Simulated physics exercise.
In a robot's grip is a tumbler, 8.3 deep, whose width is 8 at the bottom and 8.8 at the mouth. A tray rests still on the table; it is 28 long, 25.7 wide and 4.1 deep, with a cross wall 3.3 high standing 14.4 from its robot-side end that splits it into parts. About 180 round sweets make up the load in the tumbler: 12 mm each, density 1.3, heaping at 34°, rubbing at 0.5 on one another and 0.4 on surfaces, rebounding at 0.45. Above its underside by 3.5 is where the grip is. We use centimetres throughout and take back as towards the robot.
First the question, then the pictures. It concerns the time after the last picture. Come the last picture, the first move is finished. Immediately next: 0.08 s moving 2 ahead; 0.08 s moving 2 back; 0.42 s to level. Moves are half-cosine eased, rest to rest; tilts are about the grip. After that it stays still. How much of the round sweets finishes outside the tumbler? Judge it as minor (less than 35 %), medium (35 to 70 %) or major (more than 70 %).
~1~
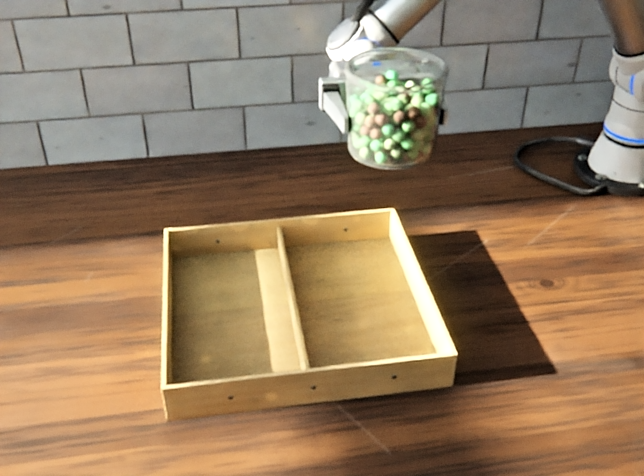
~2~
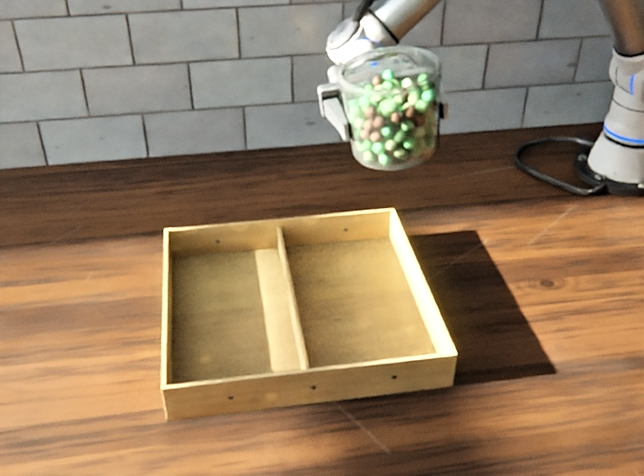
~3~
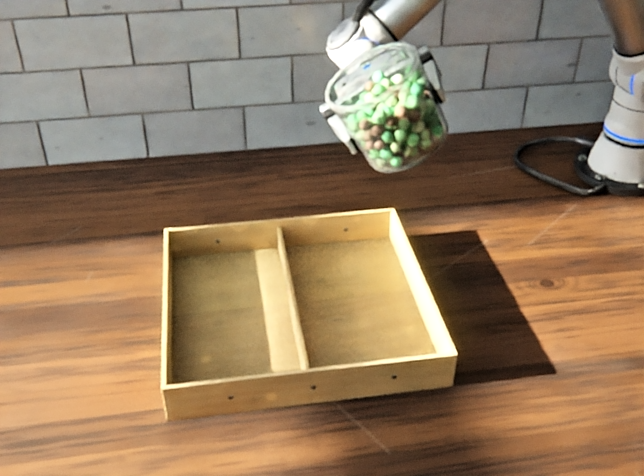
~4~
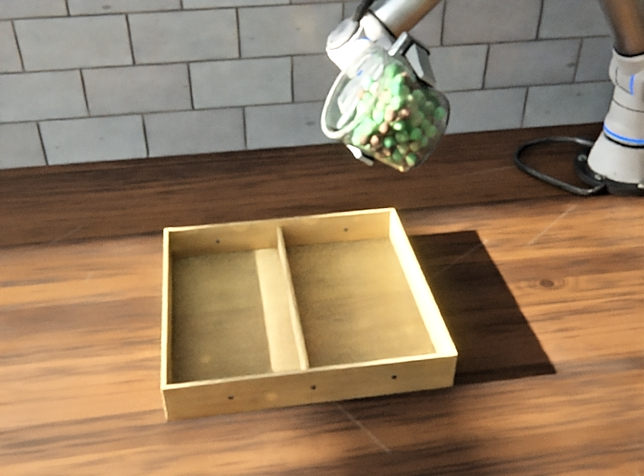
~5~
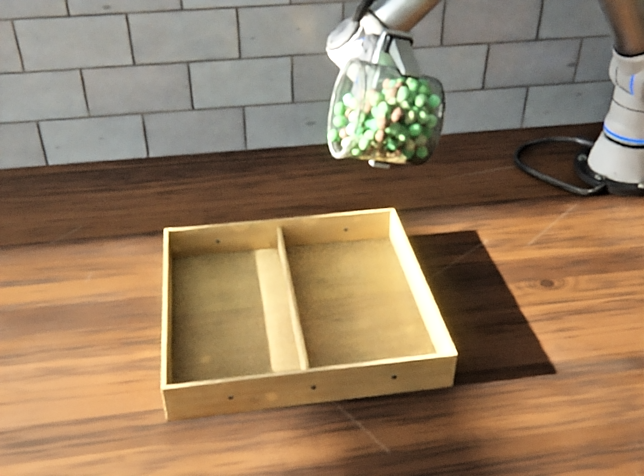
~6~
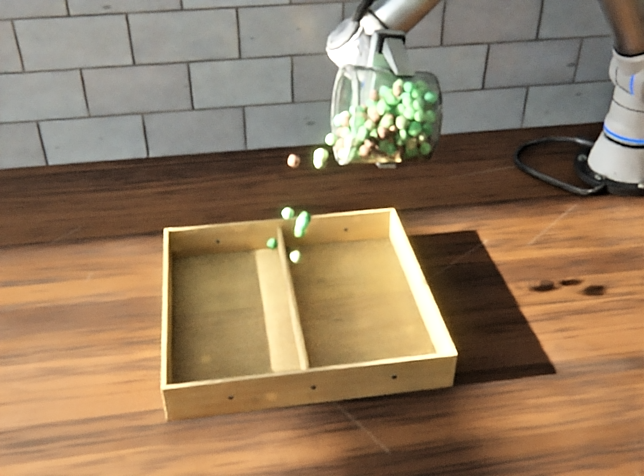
Medium, 35 to 70 %.
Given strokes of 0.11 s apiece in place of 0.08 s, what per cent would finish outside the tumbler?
Estimate: Near 30 per cent.
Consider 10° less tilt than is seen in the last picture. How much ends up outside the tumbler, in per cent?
25 %.
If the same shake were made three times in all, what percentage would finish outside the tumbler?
65 per cent.
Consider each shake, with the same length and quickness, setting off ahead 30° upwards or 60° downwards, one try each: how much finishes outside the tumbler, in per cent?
About 45 and 15 per cent.
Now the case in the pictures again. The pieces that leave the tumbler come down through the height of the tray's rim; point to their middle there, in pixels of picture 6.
Look at roughly (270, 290) in the last picture.
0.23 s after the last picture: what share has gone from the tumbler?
35 %.
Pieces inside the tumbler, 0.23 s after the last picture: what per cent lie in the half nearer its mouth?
I'd guess about 60 percent of it.
Then, 0.23 s after the last picture, tilted 77° forward, highest piece 25 above the table; 119 in the tumbler, 8 in the far-side part, 2 in the robot-side part, 53 in flight or on a rim.
Then, 0.46 s after the last picture, tilted 15° forward, highest piece 28 above the table; 104 in the tumbler, 60 in the far-side part, 15 in the robot-side part, 3 in flight or on a rim.
Then, 0.78 s after the last picture, level, highest piece 26 above the table; 104 in the tumbler, 63 in the far-side part, 15 in the robot-side part.
Then, 1.83 s after the last picture, level, highest piece 26 above the table; 104 in the tumbler, 63 in the far-side part, 15 in the robot-side part.
Final count, 104 in the tumbler, 63 in the far-side part, 15 in the robot-side part. That is 43 % outside the tumbler.
